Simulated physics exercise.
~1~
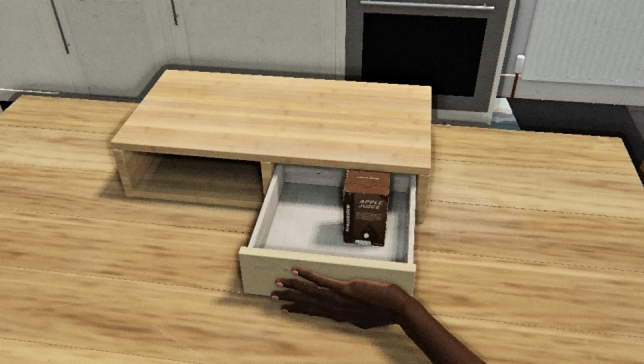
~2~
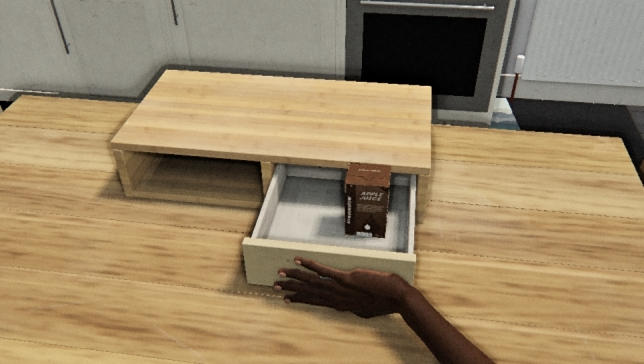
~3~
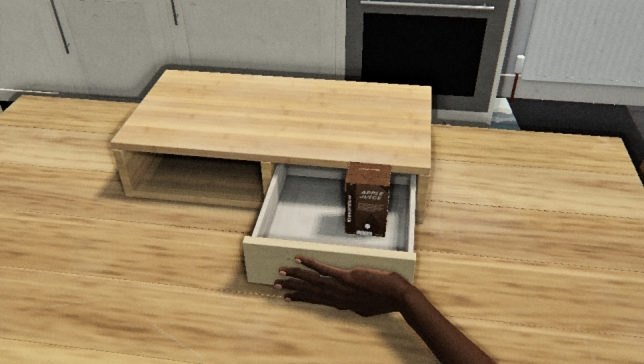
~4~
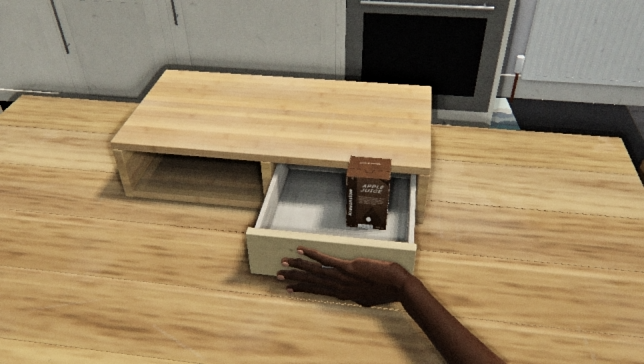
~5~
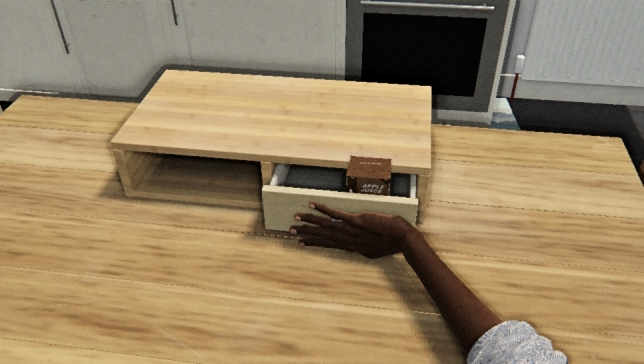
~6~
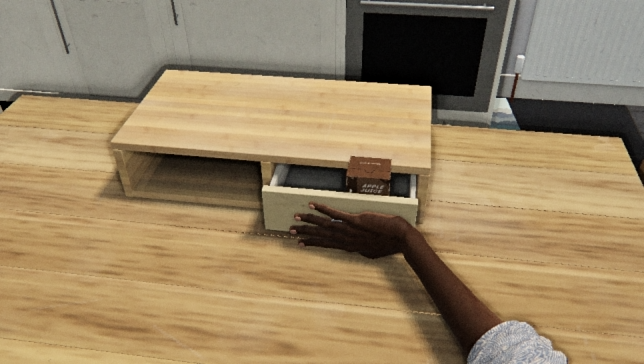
The clip opens on a small wooden chest sitting on a wooden table, its right-hand drawer pulled open with an upright brown carton inside. A hand reaches in from the lower right and rests at the drawer's pale front. At first the drawer slips in only slightly and pauses, the carton riding along with it. Then the hand pushes it further inwards, and much of the drawer slides into the chest while the carton stays standing. At the end the drawer stops partly open, the carton's top still showing above its front and the hand still against it.
